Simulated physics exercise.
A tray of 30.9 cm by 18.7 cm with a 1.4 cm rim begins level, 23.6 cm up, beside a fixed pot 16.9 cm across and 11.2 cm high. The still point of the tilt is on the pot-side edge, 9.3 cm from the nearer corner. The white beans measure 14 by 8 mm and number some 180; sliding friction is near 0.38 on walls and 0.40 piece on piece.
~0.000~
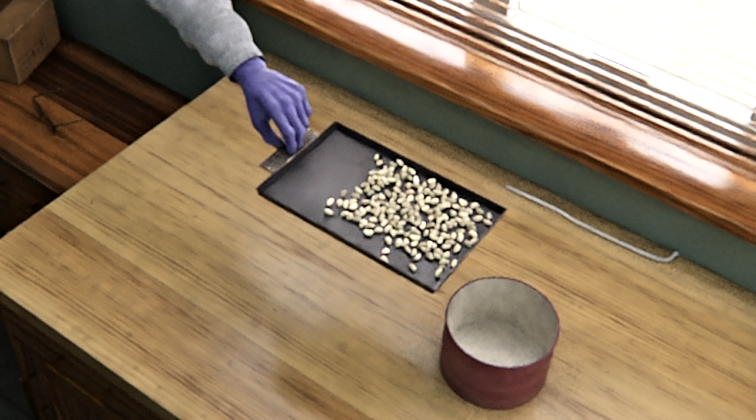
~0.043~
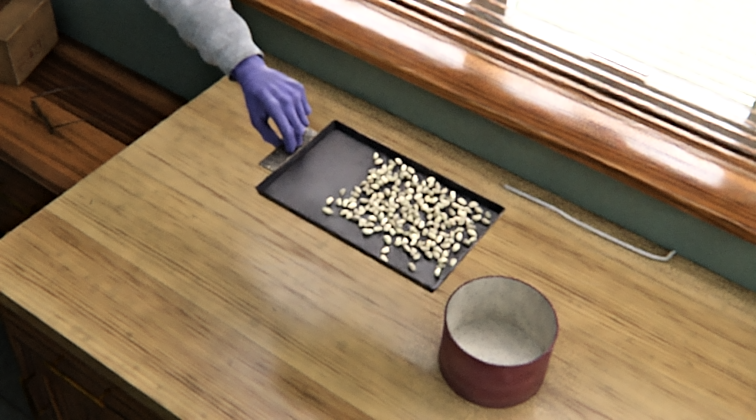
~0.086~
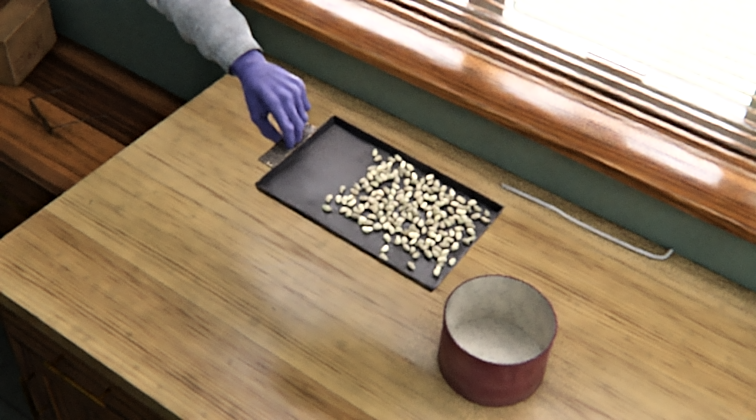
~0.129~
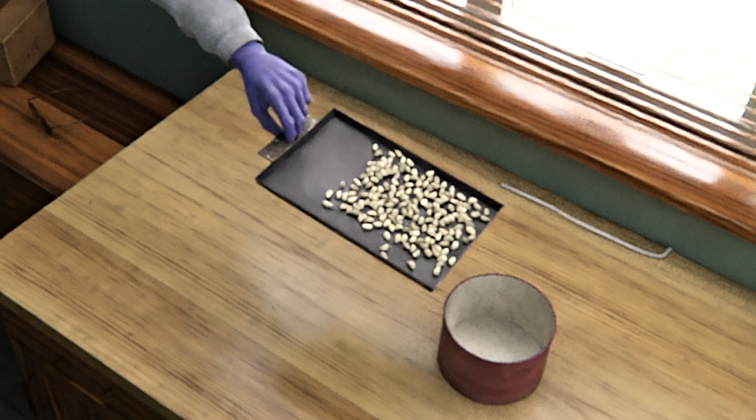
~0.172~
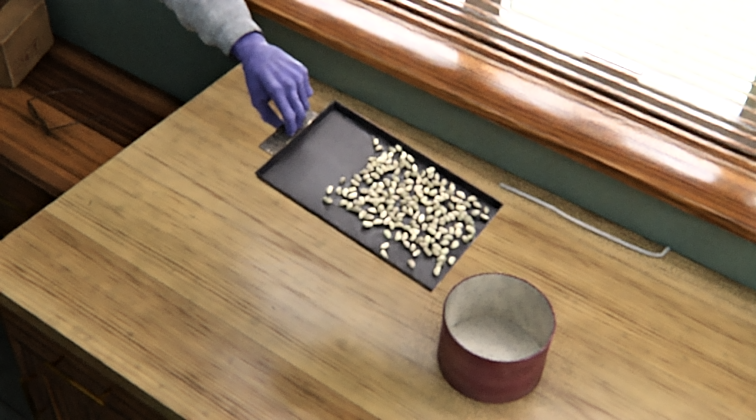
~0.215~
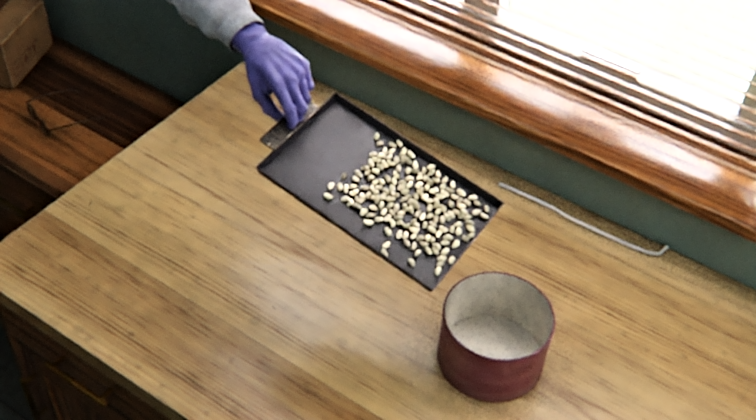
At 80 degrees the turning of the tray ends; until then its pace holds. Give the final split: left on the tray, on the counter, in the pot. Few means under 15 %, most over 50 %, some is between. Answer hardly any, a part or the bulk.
Tray hardly any, counter the bulk, pot a part.
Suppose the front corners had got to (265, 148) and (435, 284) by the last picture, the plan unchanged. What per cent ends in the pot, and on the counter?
Pot 65, counter 20.
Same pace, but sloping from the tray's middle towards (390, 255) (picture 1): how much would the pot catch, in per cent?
Some 0 per cent.
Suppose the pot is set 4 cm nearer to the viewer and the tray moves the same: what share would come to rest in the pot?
It would be near 70 per cent.
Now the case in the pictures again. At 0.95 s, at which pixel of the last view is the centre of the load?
Around (449, 264).
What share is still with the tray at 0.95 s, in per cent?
Roughly 80 per cent.
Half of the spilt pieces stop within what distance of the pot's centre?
About 16 cm.
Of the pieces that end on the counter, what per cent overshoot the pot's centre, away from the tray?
Roughly 50 per cent.
Then, at 0.65 s, tilt 44 degrees; the tray holds 100 %, the pot 0 %.
After 0.95 s, tilt 66 degrees; the tray holds 80 %, the pot 5 %.
After 1.34 s, tilt 80 degrees; the tray holds 20 %, the pot 20 %.
At rest (2.8 s), tray 5 %, counter 70 %, pot 30 %.
